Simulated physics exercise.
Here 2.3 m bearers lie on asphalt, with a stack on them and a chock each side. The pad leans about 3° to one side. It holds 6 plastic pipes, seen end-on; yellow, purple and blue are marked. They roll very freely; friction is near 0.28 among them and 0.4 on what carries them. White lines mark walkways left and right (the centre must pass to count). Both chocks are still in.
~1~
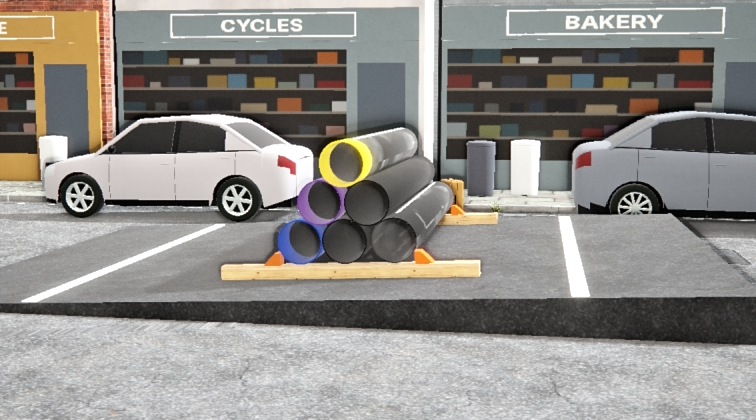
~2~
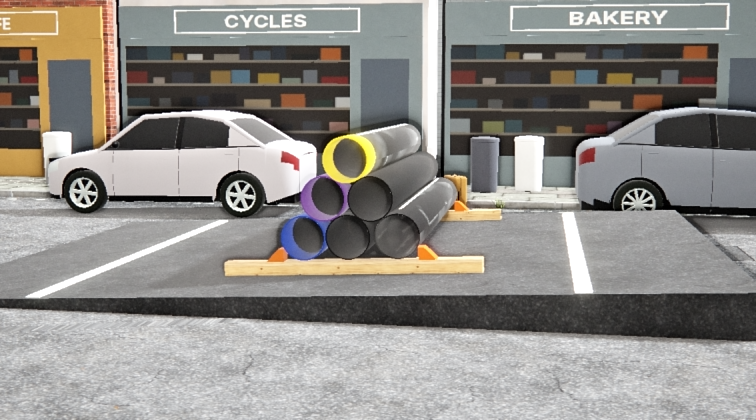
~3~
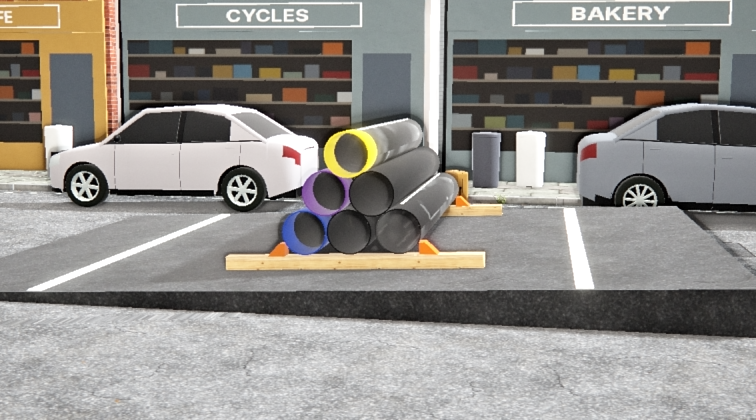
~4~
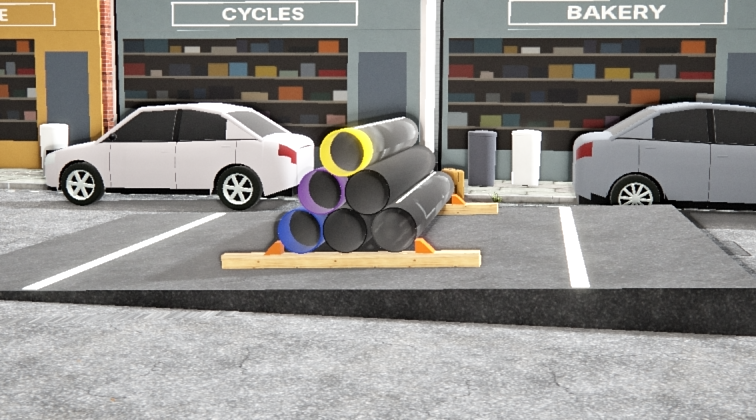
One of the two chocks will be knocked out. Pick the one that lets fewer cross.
The right-hand one loses fewer.
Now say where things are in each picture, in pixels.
In the first picture, yellow (342, 164), purple (319, 203), blue (299, 243); the pad slopes 3° down to the left; 3 of the 6 form the bottom row; at rest.
In the second picture, yellow (346, 160), purple (323, 199), blue (303, 239); nothing moves.
In the third picture, yellow (347, 154), purple (324, 194), blue (304, 233); both chocks in; lines at (77, 282) and (576, 276); nothing moves.
In the fourth picture, yellow (343, 153), purple (320, 192), blue (300, 232); at rest.
If it is the left, after 3.6 s, yellow is past the left line; purple is off the bearers, 85 cm short of the left line, rolling left; blue is past the left line; 2 over a line so far.
If it is the left, in the end, yellow is past the left line; purple is past the left line; blue is past the left line; 6 over a line so far.
If it is the right, after 1.7 s, yellow is up on others, 95 cm from the bearers' right end; purple is up on others, 95 cm from the bearers' left end; blue is on the bearers, 75 cm from the bearers' left end; 0 over a line so far.
If it is the right, in the end, yellow is up on others, 95 cm from the bearers' right end; purple is up on others, 95 cm from the bearers' left end; blue is on the bearers, 75 cm from the bearers' left end; 1 over a line so far.
